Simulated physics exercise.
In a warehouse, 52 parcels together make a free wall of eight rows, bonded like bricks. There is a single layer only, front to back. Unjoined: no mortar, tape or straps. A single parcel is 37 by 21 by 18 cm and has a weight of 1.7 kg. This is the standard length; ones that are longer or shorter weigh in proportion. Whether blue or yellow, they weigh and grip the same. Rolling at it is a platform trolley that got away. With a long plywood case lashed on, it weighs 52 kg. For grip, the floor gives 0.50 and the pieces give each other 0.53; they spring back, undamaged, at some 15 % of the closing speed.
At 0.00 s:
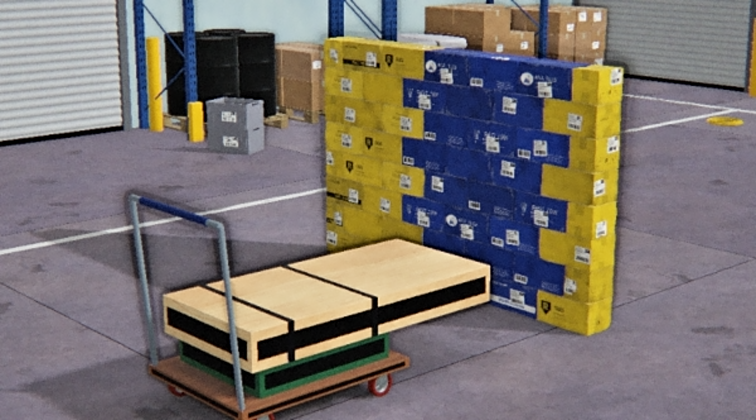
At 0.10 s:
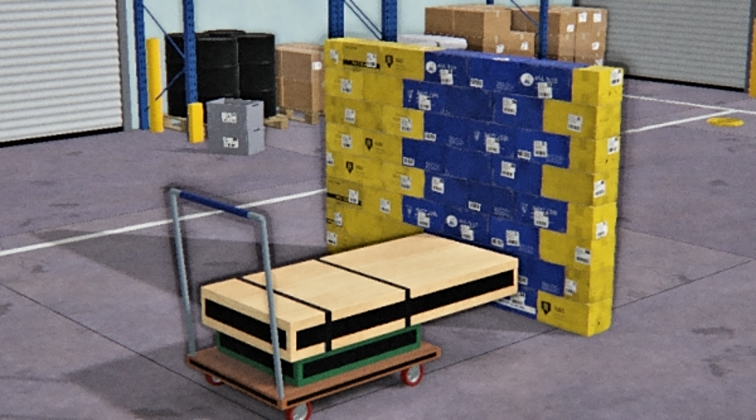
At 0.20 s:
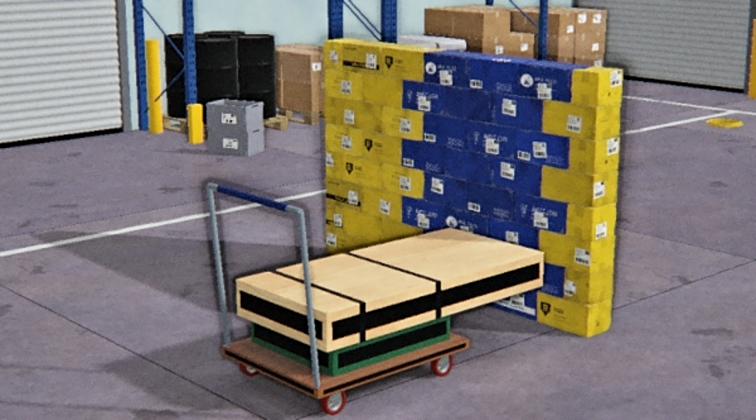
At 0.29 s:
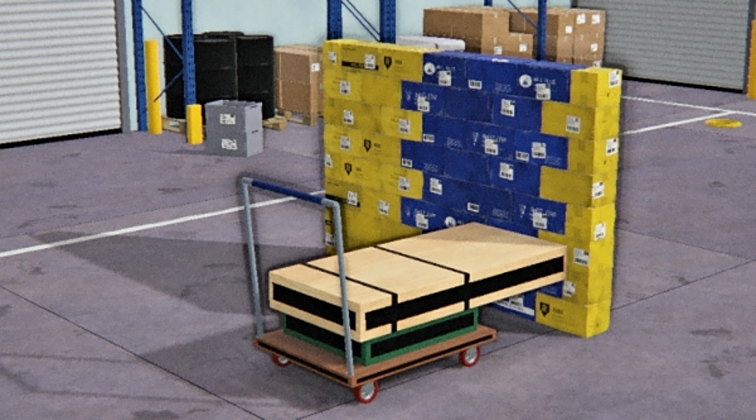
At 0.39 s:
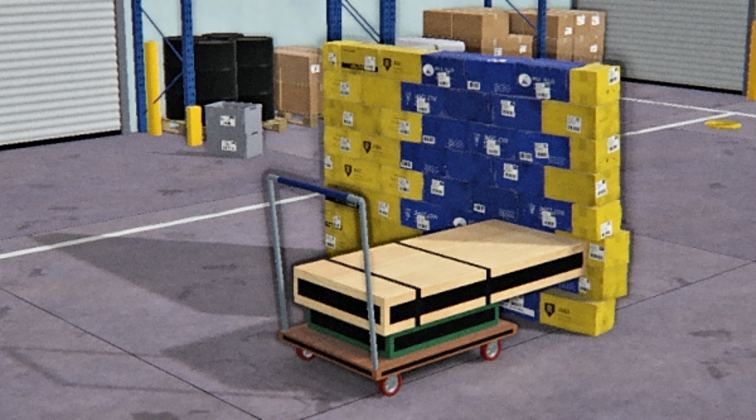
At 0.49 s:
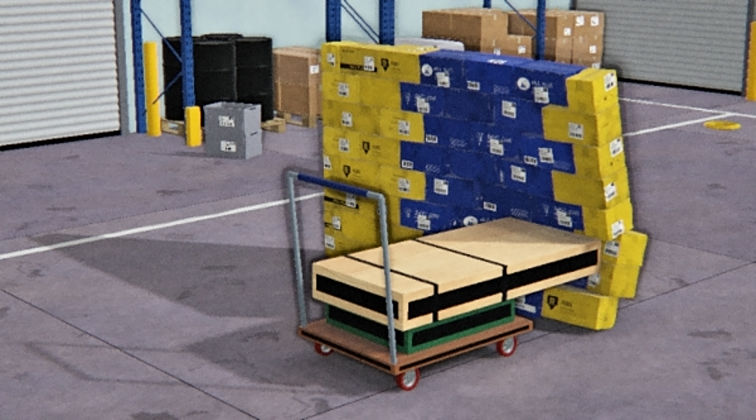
The clip shows a platform trolley carrying a long strapped wooden case rolling rightward across a warehouse floor toward a wall of blue and yellow boxes, then pushing into it, shifting the lower right boxes and making the upper ones lean.
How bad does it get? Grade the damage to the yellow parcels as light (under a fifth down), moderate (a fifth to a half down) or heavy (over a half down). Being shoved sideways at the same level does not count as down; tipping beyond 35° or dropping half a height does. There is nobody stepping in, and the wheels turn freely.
Moderate.
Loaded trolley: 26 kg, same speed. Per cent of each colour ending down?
Colour by colour that makes yellow 40, blue 80 percent.
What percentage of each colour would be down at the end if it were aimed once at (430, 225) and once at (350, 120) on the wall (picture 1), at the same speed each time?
Down by colour - yellow: 70%, then 30%; blue: 90%, then 10%.
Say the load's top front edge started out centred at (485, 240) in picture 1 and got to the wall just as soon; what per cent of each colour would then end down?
You'd end up with yellow at 0 per cent down and blue at 0 per cent.
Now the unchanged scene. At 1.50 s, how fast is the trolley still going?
I'd put it at roughly 0.1 m/s.
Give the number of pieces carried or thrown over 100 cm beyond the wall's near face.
Around 4 of them.
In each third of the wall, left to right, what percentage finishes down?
From the left: 0, then 50, then 80 percent.
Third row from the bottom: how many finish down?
I count 2 down there.
Around 0.64 s, load 41 cm past the wall's line, still rolling; 3 of the 28 yellow parcels down (6 of 52 in all colours); top yellow parcel unmoved; top blue parcel tipped 11°.
Around 0.98 s, load 74 cm past the wall's line, still rolling; 7 of the 28 yellow parcels down (15 of 52 in all colours); top yellow parcel unmoved; top blue parcel tipped 19°.
Around 1.50 s, load 87 cm past the wall's line, still rolling; 8 of the 28 yellow parcels down (23 of 52 in all colours); top yellow parcel unmoved; top blue parcel on its side.
Around 2.06 s, load 85 cm past the wall's line, still rolling; 8 of the 28 yellow parcels down (23 of 52 in all colours); top yellow parcel unmoved; top blue parcel 1.30 m lower.
Finally (3.3 s), load 77 cm past the wall's line, stopped; 8 of the 28 yellow parcels down (23 of 52 in all colours); top yellow parcel unmoved; top blue parcel 1.30 m lower. That is 29 per cent. Seen by the last camera, middles, top yellow parcel near (370, 60), top blue parcel near (368, 341).
